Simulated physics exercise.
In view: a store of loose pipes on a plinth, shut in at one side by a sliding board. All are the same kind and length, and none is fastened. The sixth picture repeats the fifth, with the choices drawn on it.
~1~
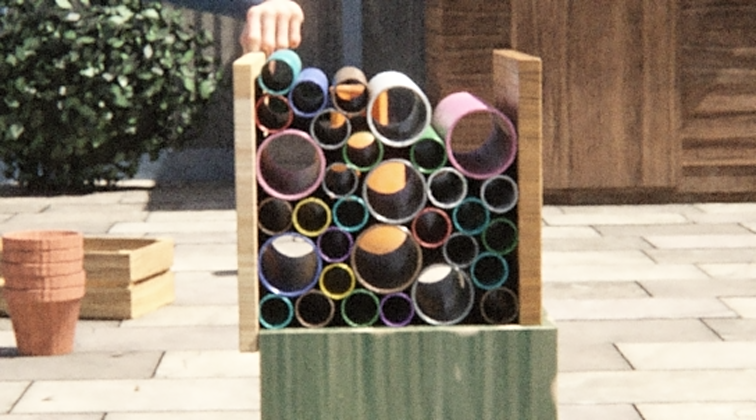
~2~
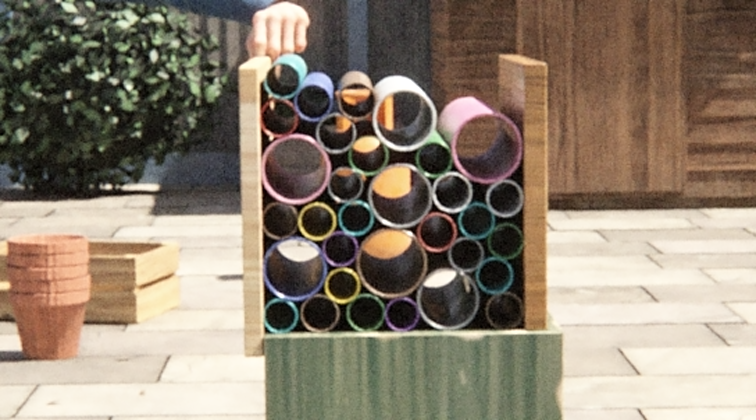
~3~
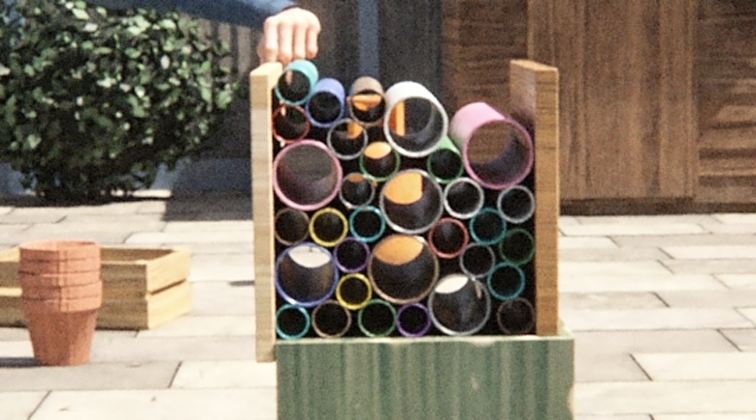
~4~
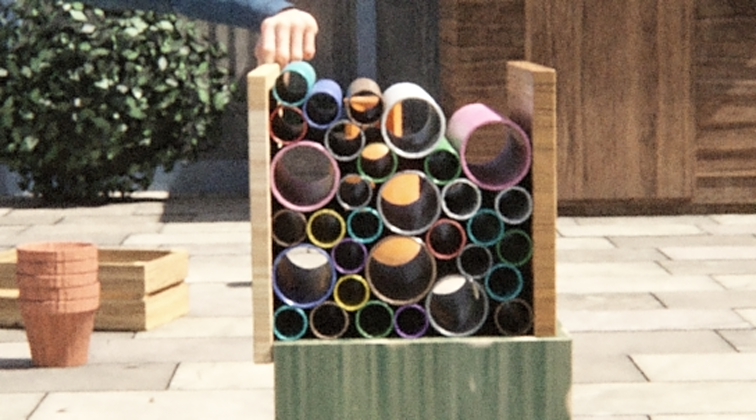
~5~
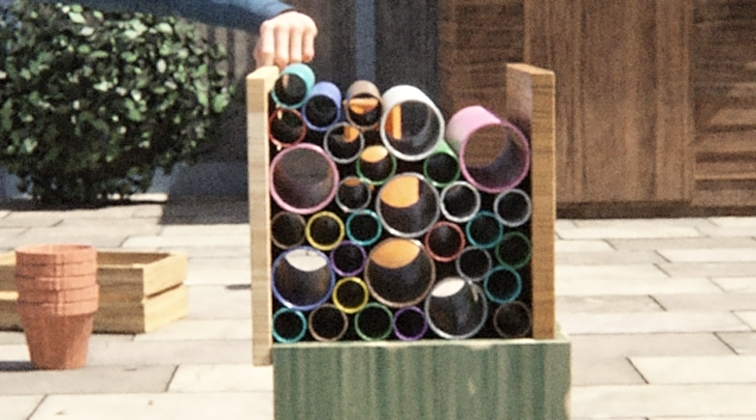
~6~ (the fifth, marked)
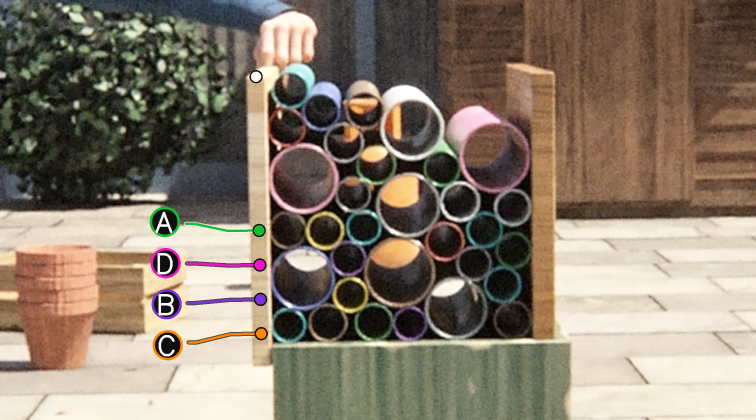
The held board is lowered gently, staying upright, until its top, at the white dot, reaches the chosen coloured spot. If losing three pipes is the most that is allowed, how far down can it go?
The last mark within the limit is A.
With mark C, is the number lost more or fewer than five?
It loses more than five.
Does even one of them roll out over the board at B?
Yes, at B.
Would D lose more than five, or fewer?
At D, more than five.
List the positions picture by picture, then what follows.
The first picture shows side board (254, 190); a turquoise pipe (275, 311); a brown pipe (499, 306).
The second picture shows a brown pipe (505, 311); a turquoise pipe (495, 276).
The third picture shows a red pipe (448, 238); a grey pipe (357, 191).
The fourth picture shows a pink pipe (496, 154); a brown pipe (366, 108).
The fifth picture shows side board (267, 204); a turquoise pipe (288, 325); a brown pipe (513, 320).
On the copy, A at (259, 230); B at (260, 299); C at (261, 334); D at (260, 265); the white dot at (256, 77).
On A. First, top of the board (268, 145).
Then, top of the board (269, 224).
Finally, top of the board (269, 230), two out over the board.
By contrast, B more than three out over the board; C more than three out over the board; D more than three out over the board.
